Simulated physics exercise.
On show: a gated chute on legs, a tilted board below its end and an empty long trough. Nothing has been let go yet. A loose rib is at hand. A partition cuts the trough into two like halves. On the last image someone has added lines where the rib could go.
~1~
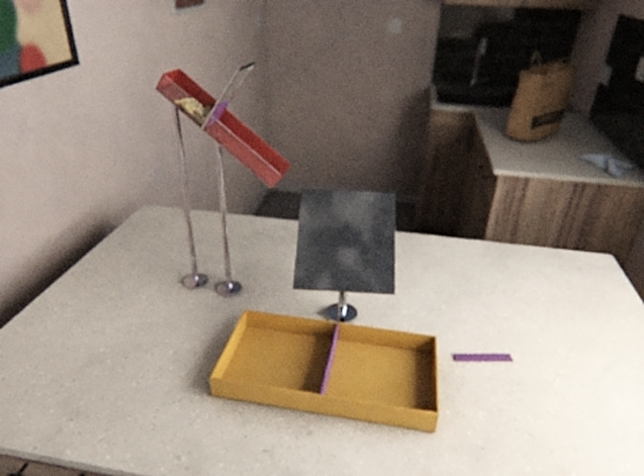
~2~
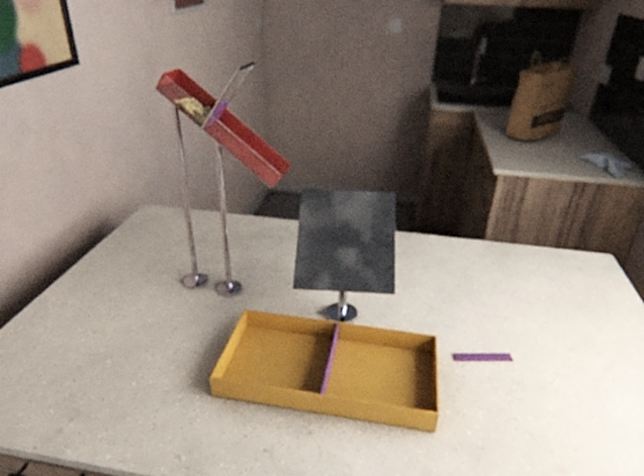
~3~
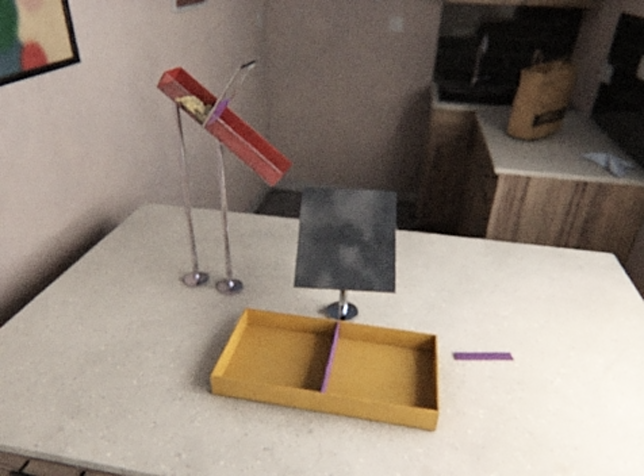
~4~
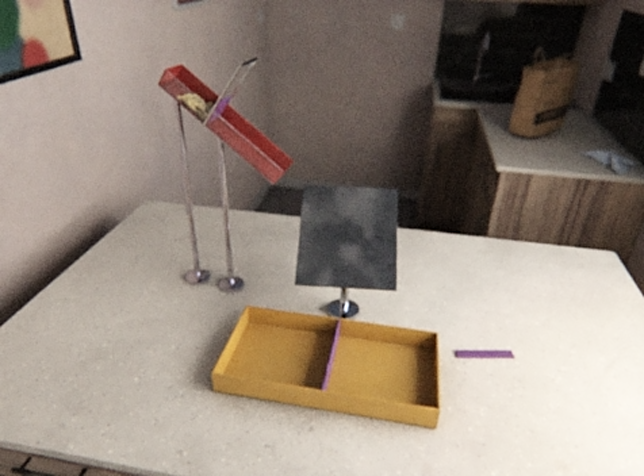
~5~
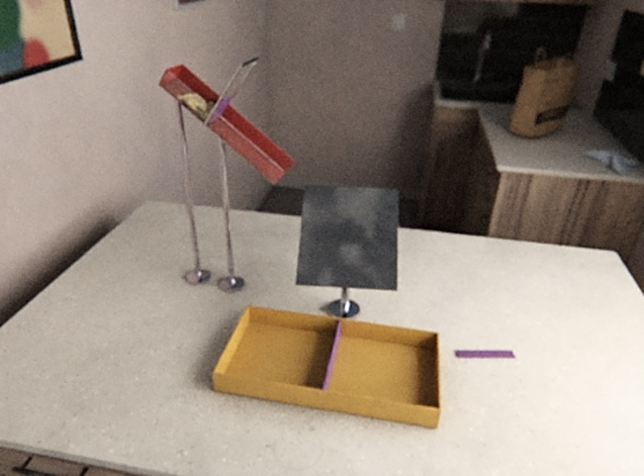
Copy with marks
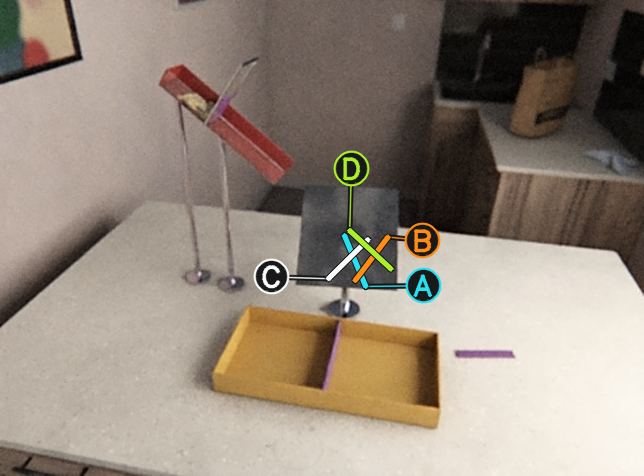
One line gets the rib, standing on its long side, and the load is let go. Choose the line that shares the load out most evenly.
Use line B.
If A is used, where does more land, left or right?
More lands on the right.
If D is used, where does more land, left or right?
More lands on the right.
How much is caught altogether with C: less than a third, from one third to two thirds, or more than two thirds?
It is more than two thirds.
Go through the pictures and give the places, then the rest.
Load behind the gate at (200, 113), soya beans; lip of the chute at (277, 183), sloping fairly steeply, in the first picture.
Middle of the board at (346, 238), tilted fairly steeply; middle of its low edge at (344, 291); of its high edge at (348, 191), in the second picture.
Front corners of the trough at (211, 375) and (439, 412); front end of its middle wall at (321, 393); gate still shut at (222, 105), in the third picture.
Middle of the load at (202, 109); lip at (279, 179), in the fourth picture.
Middle of the load at (203, 108); lip at (280, 179), in the fifth picture.
On the marked copy, line A from (344, 235) to (365, 286); line B from (387, 237) to (355, 280); line C from (368, 239) to (328, 278); line D from (349, 230) to (390, 268).
If A is chosen, of what is caught, about a quarter in the left half, most in the right.
If B is chosen, of what is caught, about a third in the left half, about two thirds in the right.
If C is chosen, of what is caught, most in the left half, a small part in the right.
If D is chosen, of what is caught, a small part in the left half, most in the right.
